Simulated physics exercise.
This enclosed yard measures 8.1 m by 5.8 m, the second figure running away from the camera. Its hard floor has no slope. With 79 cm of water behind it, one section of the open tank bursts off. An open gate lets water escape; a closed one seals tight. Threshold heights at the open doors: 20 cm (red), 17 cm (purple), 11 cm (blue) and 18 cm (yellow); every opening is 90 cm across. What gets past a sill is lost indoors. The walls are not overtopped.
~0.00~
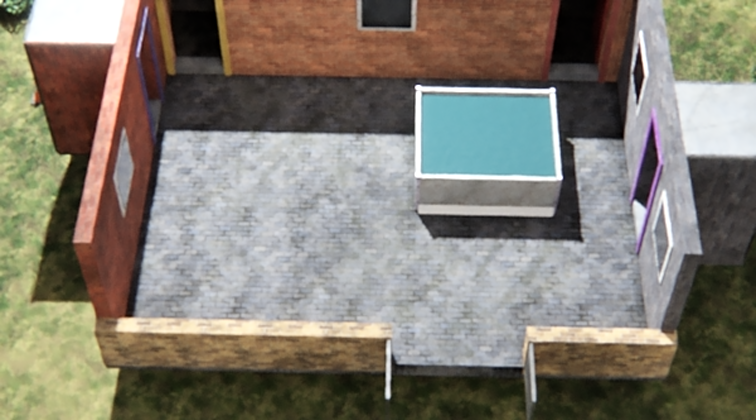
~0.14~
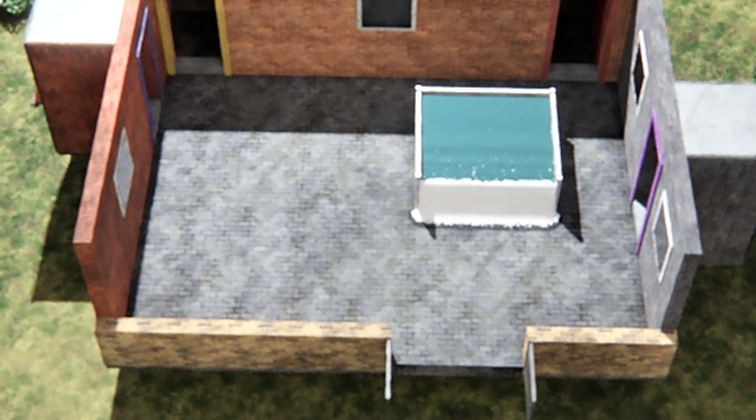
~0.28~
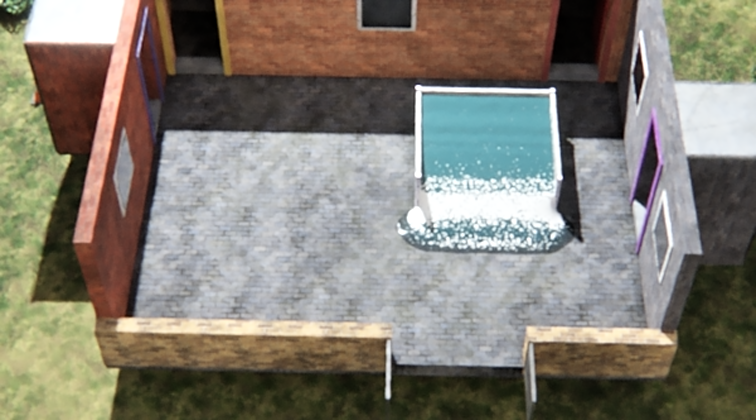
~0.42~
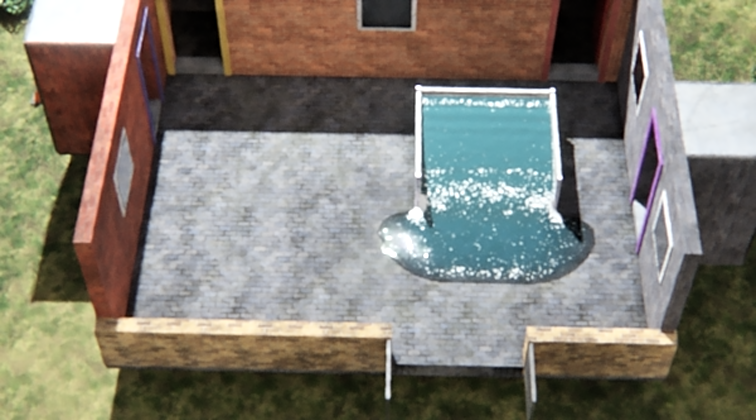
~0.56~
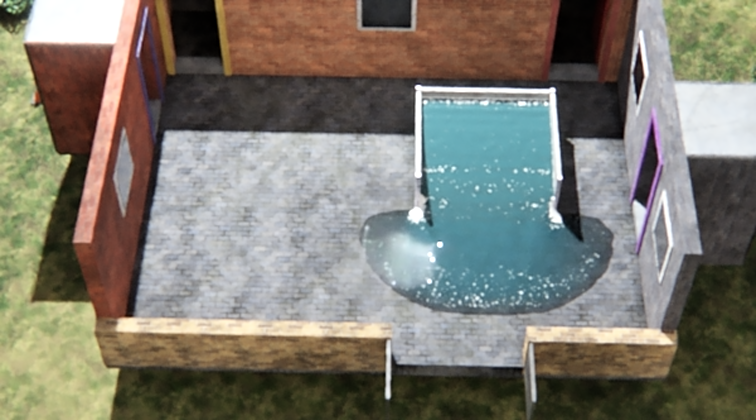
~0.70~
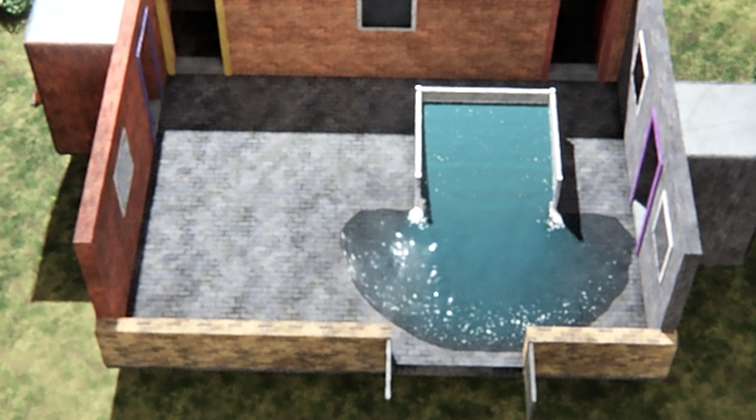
Teal water burst out through the near side of a raised open tank in a brick-walled yard, foaming white at first, then spread across the grey paving in a widening rounded pool.
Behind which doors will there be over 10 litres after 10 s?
The water let in: At the red door it stays under the limit; at the purple door it stays under the limit; at the blue door it does not reach the limit; at the yellow door it keeps below the limit.
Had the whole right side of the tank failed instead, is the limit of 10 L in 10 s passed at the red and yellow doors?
Then: Red past it, yellow not over.
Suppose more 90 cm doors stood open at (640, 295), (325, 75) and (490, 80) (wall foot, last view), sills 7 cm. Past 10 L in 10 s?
In turn: Over, not over, below.
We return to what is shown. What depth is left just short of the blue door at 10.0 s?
Roughly 4.0 cm deep.
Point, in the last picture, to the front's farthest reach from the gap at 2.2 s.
Near (180, 345).
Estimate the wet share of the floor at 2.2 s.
About 35 per cent.
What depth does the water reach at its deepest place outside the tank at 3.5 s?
Roughly 20 cm.
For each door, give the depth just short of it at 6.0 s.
In cm: Red 16, purple 6, blue 2, yellow 0.
After 1.4 s water covers 30 % of the floor and is deepest (39 cm) near (640, 355); red door not reached, purple door 4 cm at the sill, 0 L in, blue door not reached, yellow door not reached.
After 2.2 s water covers 35 % of the floor and is deepest (44 cm) near (640, 355); red door not reached, purple door 2 cm at the sill, 0 L in, blue door not reached, yellow door not reached.
After 3.5 s water covers 45 % of the floor and is deepest (20 cm) near (629, 355); red door not reached, purple door 11 cm at the sill, 0 L in, blue door not reached, yellow door not reached.
After 6.0 s water covers 65 % of the floor and is deepest (16 cm) near (579, 87); red door 16 cm at the sill, 0 L in, purple door 6 cm at the sill, 0 L in, blue door 2 cm at the sill, 0 L in, yellow door not reached.
After 10.0 s water covers 90 % of the floor and is deepest (8 cm) near (267, 81); red door 6 cm at the sill, 0 L in, purple door 4 cm at the sill, 0 L in, blue door 4 cm at the sill, 0 L in, yellow door 4 cm at the sill, 0 L in.
